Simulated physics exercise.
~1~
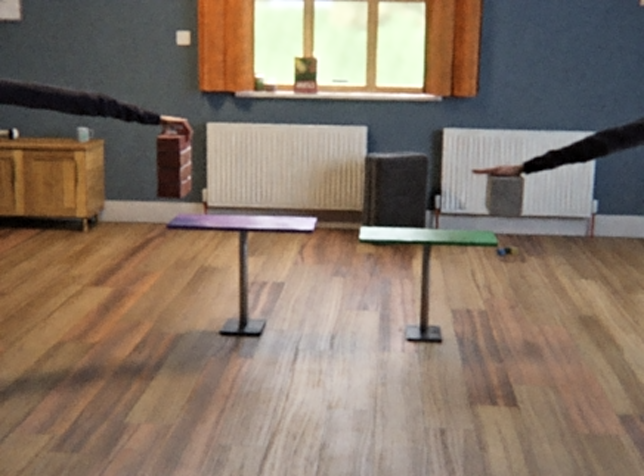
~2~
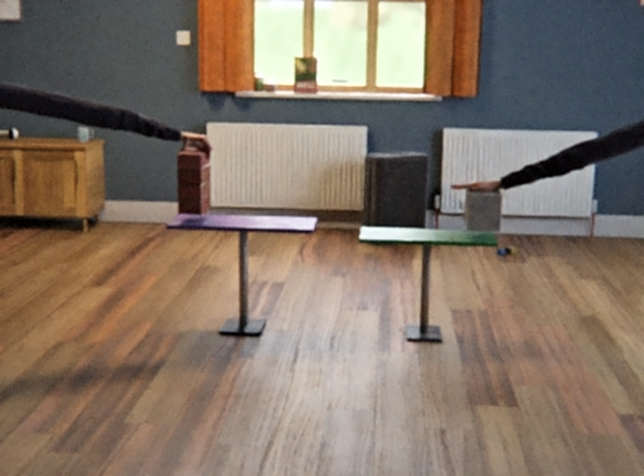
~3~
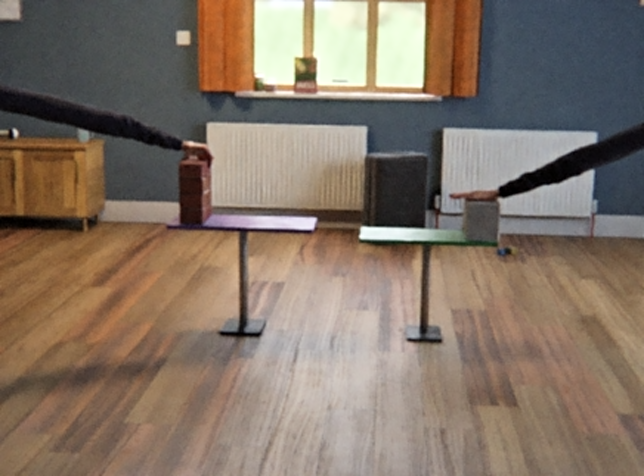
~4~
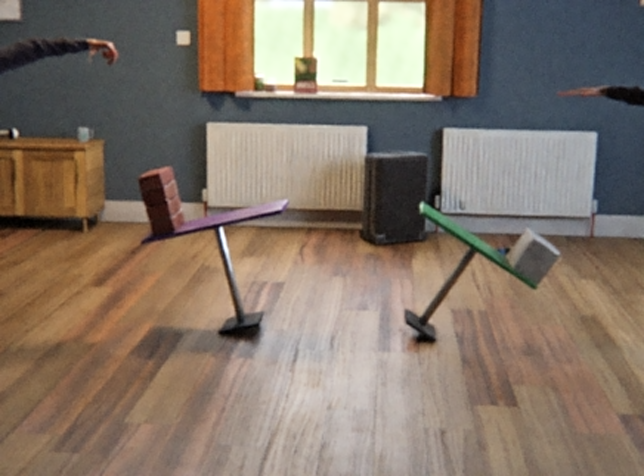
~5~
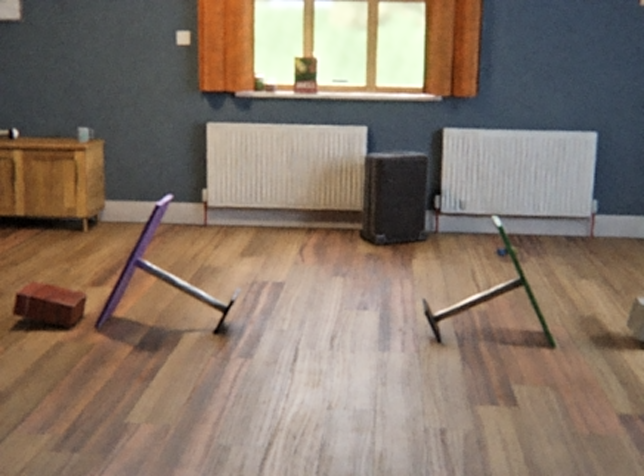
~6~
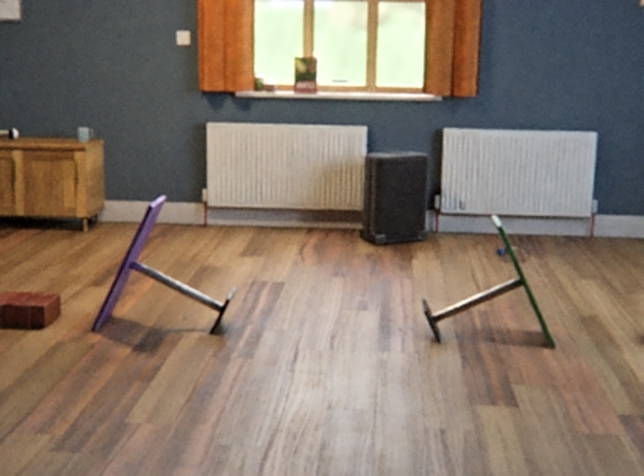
Two hands set bricks and a grey block on two narrow-footed stands, which topple outward.
